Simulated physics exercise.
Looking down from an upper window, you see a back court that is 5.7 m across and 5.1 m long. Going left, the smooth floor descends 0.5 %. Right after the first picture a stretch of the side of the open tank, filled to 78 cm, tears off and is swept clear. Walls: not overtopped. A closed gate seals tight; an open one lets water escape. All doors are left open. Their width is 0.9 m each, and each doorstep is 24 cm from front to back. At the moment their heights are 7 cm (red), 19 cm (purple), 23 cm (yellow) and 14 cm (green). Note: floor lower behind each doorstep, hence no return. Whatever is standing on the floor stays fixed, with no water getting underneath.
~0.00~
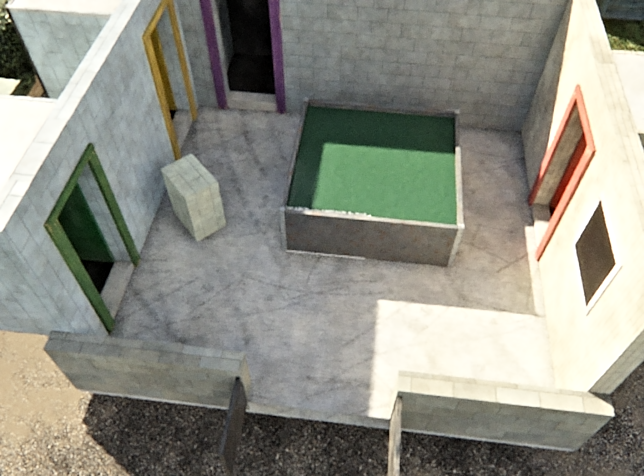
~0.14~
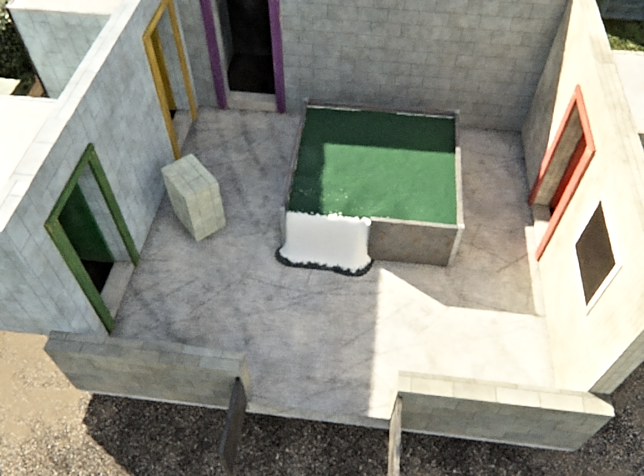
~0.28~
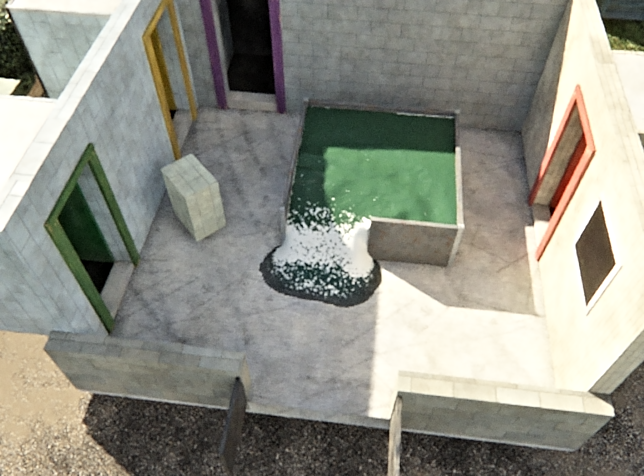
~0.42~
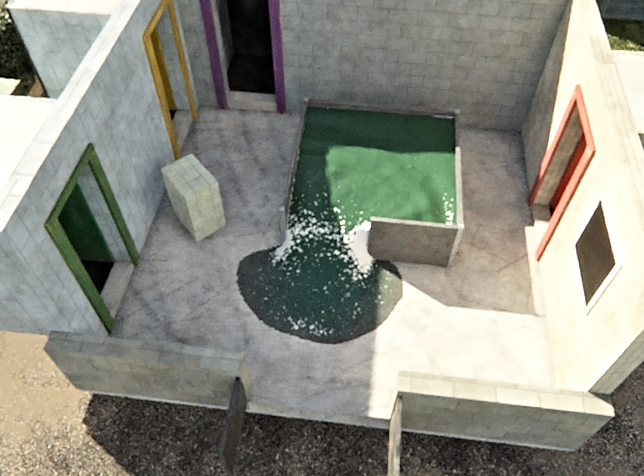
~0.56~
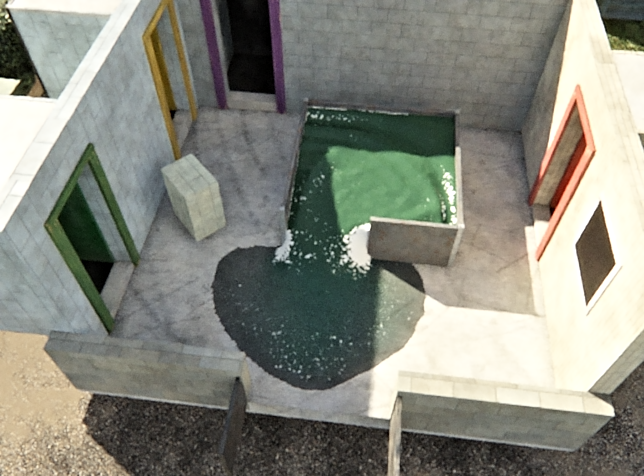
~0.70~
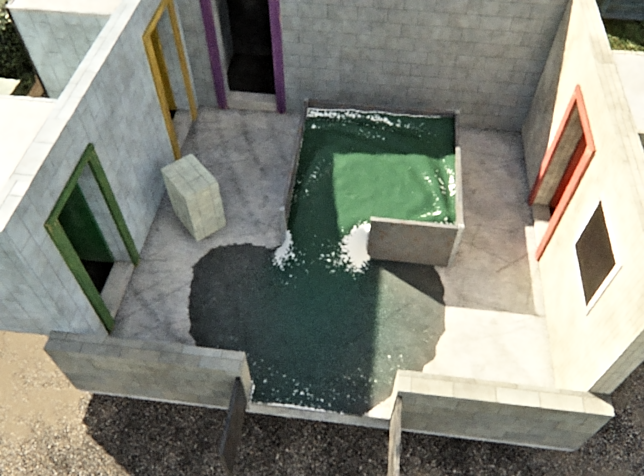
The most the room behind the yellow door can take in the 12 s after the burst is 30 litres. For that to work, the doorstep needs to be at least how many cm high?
At least about 7 cm high.
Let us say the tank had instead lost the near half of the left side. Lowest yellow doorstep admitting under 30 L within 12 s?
Some 27 cm.
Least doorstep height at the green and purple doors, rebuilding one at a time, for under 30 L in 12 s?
You'd want some 17 cm at green and some 8.5 cm at purple.
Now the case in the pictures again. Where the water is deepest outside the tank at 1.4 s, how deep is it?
45 cm.
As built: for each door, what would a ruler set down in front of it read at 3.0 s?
Depths in cm: Red 0, purple 0, yellow 0, green 21.
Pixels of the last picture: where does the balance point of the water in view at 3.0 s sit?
The centre of all the water is around (332, 236).
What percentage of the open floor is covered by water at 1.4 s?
Approximately 35 %.
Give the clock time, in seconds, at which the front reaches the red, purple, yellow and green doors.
The red door at 3.4 s, the purple door at 3.8 s, the yellow door at 3.2 s, the green door at 1.5 s.
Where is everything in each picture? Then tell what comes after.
In the first picture, still water, 78 cm deep, in the open tank at (376, 162); the yellow door at (174, 89) is dry.
In the second picture, water pours out at (327, 241) and has run 0.3 m, to (348, 271); about 6 cm deep outside, 78 cm at the back.
In the third picture, the gap is at (327, 242), the front 0.8 m out at (327, 298); the back of the open tank holds 78 cm.
In the fourth picture, water pours out at (327, 243) and has run 1.4 m, to (318, 337); about 9 cm deep outside, 78 cm at the back.
In the fifth picture, the gap is at (327, 242), the front 2.0 m out at a hidden place; the back of the open tank holds 77 cm.
In the sixth picture, water pours out at (327, 242) and has run 2.3 m, to a hidden place; about 5 cm deep outside, 69 cm at the back; 2.7 m in a straight line remain to the yellow door at (174, 89).
After 1.4 s water covers 35 % of the floor, deepest (45 cm) near (316, 258); it has not reached the yellow door.
After 3.0 s water covers 50 % of the floor, deepest (34 cm) near (97, 365); it has not reached the yellow door.
After 12.0 s water covers 95 % of the floor, deepest (10 cm) near (267, 253); 9 cm at the yellow door, 0 litres in over its 23 cm doorstep.
At the yellow door as built, the water arrived by 3.2 s and peaked near 12 cm at 8.4 s.
With a doorstep of 6.5 cm, 36 litres would have come in within the 12 s; with 7.5 cm, 24 litres. So under 30 litres takes about 7 cm.
